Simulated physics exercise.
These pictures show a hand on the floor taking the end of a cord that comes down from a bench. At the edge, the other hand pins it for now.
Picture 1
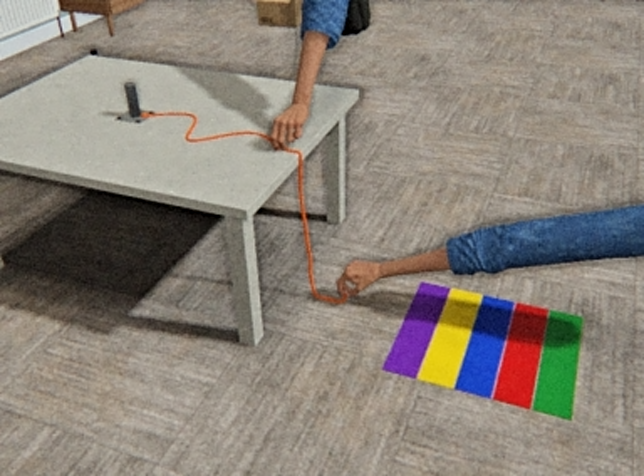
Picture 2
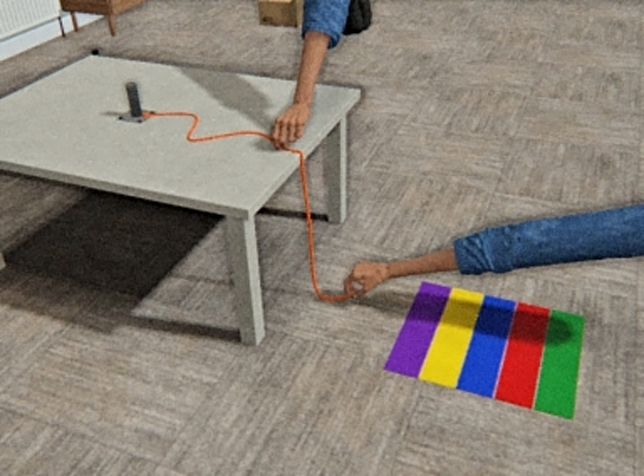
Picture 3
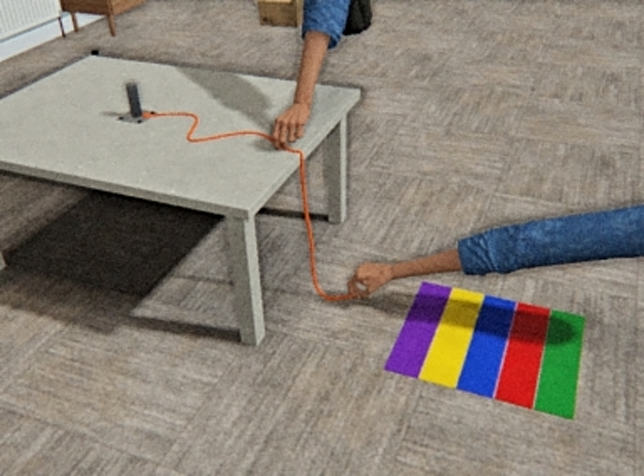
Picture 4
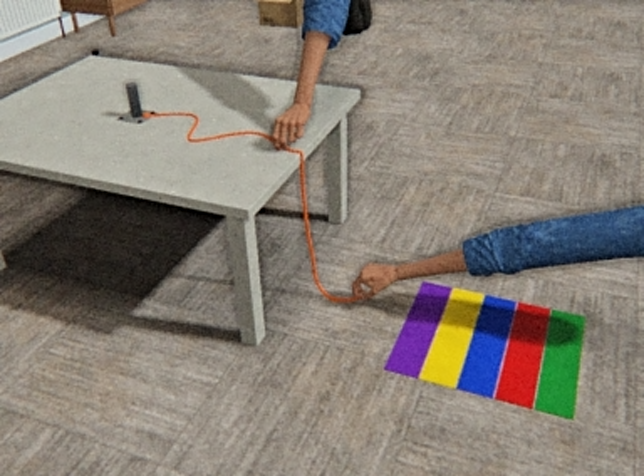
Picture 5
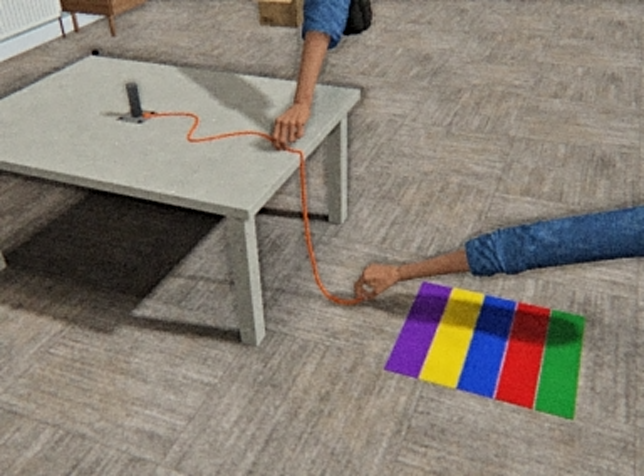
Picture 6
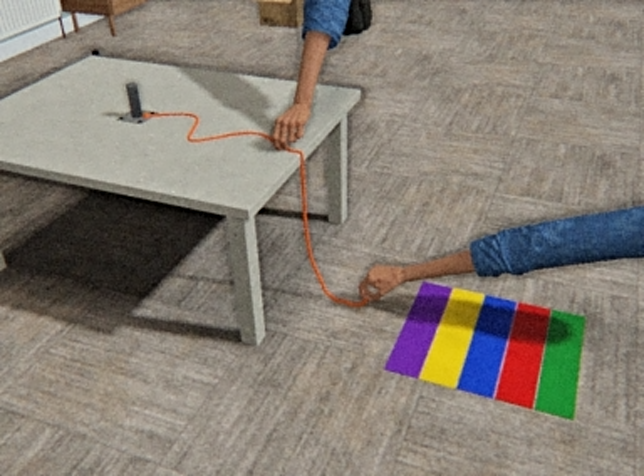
The footage shows one hand pinning an orange cord at the edge of a grey bench while another hand near the floor holds its hanging end and shifts slightly right, toward a mat striped purple, yellow, blue, red and green.
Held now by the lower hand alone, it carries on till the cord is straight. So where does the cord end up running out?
Over red.
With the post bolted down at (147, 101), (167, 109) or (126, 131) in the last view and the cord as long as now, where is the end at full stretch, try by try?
Near (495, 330), (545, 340) and (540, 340).
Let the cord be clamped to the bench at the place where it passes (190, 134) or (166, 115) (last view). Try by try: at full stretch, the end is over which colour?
You'd see blue the first time and red the second.
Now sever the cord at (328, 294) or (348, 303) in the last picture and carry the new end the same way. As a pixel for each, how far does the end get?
Result 1: (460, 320). Result 2: (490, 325).
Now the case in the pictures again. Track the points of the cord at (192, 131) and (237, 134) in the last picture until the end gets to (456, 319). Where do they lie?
The first goes to (219, 130), the other to (276, 145).
Soon after, end near (456, 319); over yellow.
After that, end near (501, 329); over blue.
At the stop, end near (527, 335); over red. It gets as far as the red strip.
